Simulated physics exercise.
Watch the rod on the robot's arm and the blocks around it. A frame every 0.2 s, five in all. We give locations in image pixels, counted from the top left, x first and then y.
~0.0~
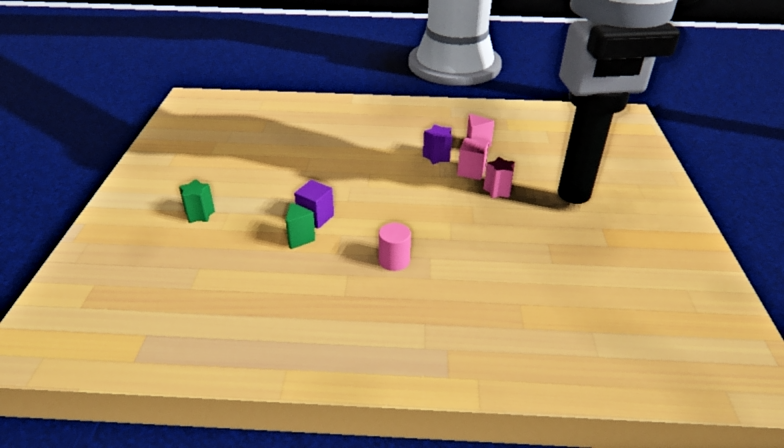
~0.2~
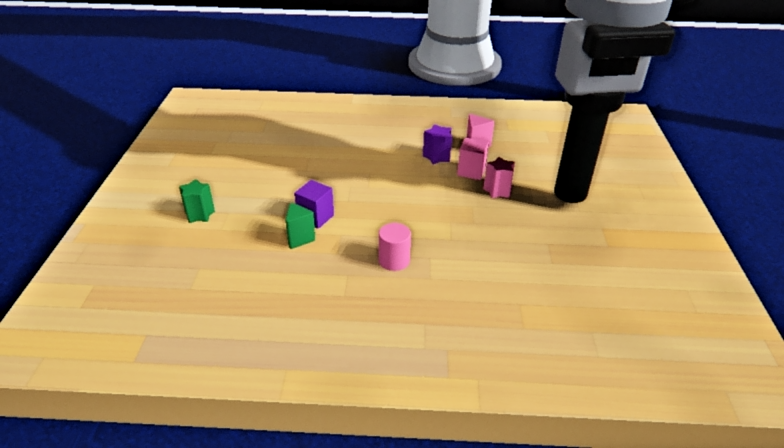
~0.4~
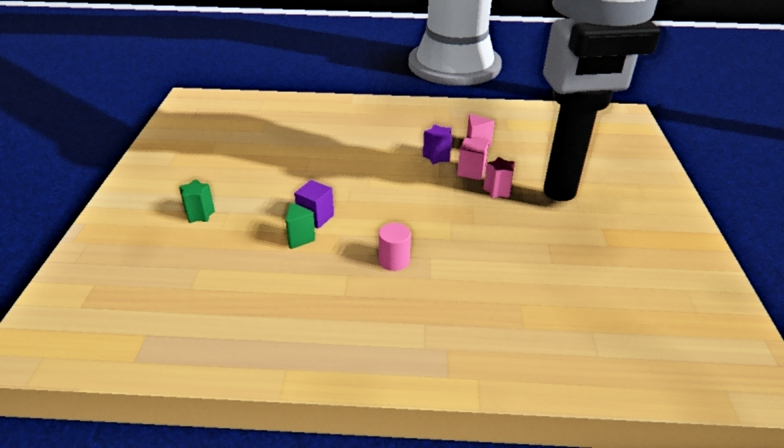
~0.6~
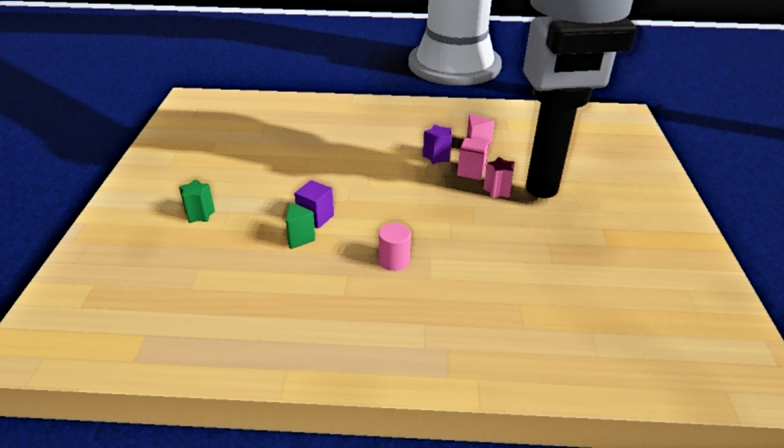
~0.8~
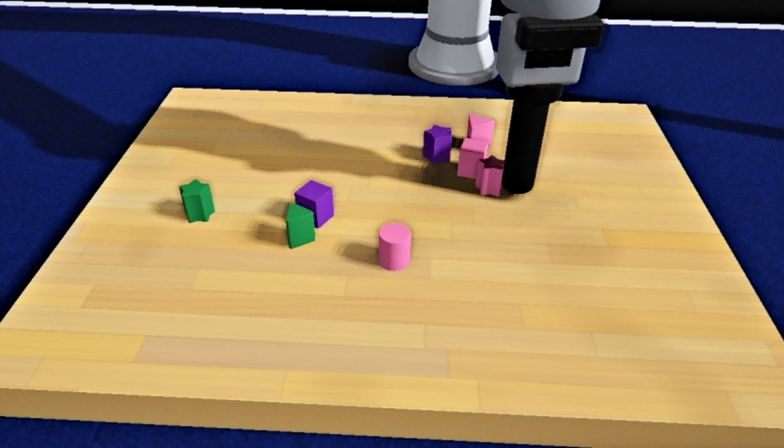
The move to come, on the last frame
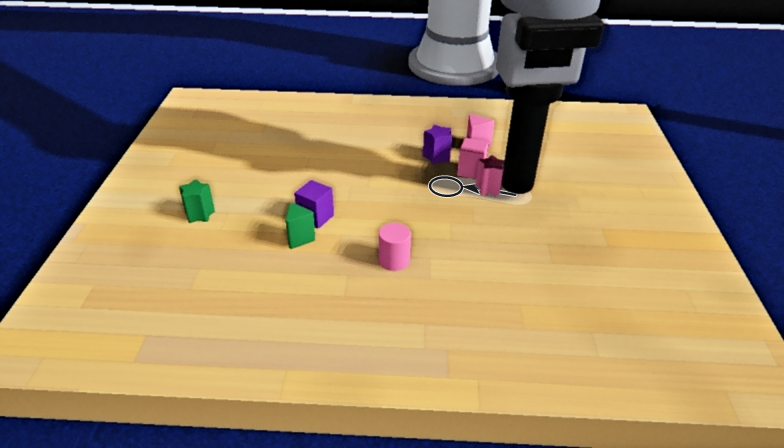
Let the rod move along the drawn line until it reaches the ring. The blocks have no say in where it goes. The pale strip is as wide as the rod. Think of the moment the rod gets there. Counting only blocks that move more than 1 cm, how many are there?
Answer: Two blocks.
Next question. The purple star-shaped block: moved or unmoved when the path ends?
It sits in its place.
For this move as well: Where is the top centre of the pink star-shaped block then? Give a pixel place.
That would be at about pixel (423, 153).
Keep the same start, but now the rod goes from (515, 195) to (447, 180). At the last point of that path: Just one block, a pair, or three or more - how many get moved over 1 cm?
That push would leave two blocks displaced by more than about 1 cm.
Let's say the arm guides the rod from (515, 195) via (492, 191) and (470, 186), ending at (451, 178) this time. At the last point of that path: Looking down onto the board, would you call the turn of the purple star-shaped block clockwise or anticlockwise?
The block turns counter-clockwise.
The drawn path runs from (515, 195) by way of (481, 189) to (446, 186).
The first path, step by step. Halfway along, rod (482, 180); pink four-sided block (463, 141), turned 55° clockwise; pink star-shaped block (457, 157).
At the end, rod (447, 178); purple star-shaped block not moved; pink four-sided block (462, 141), turned 65° clockwise; pink star-shaped block (423, 153).
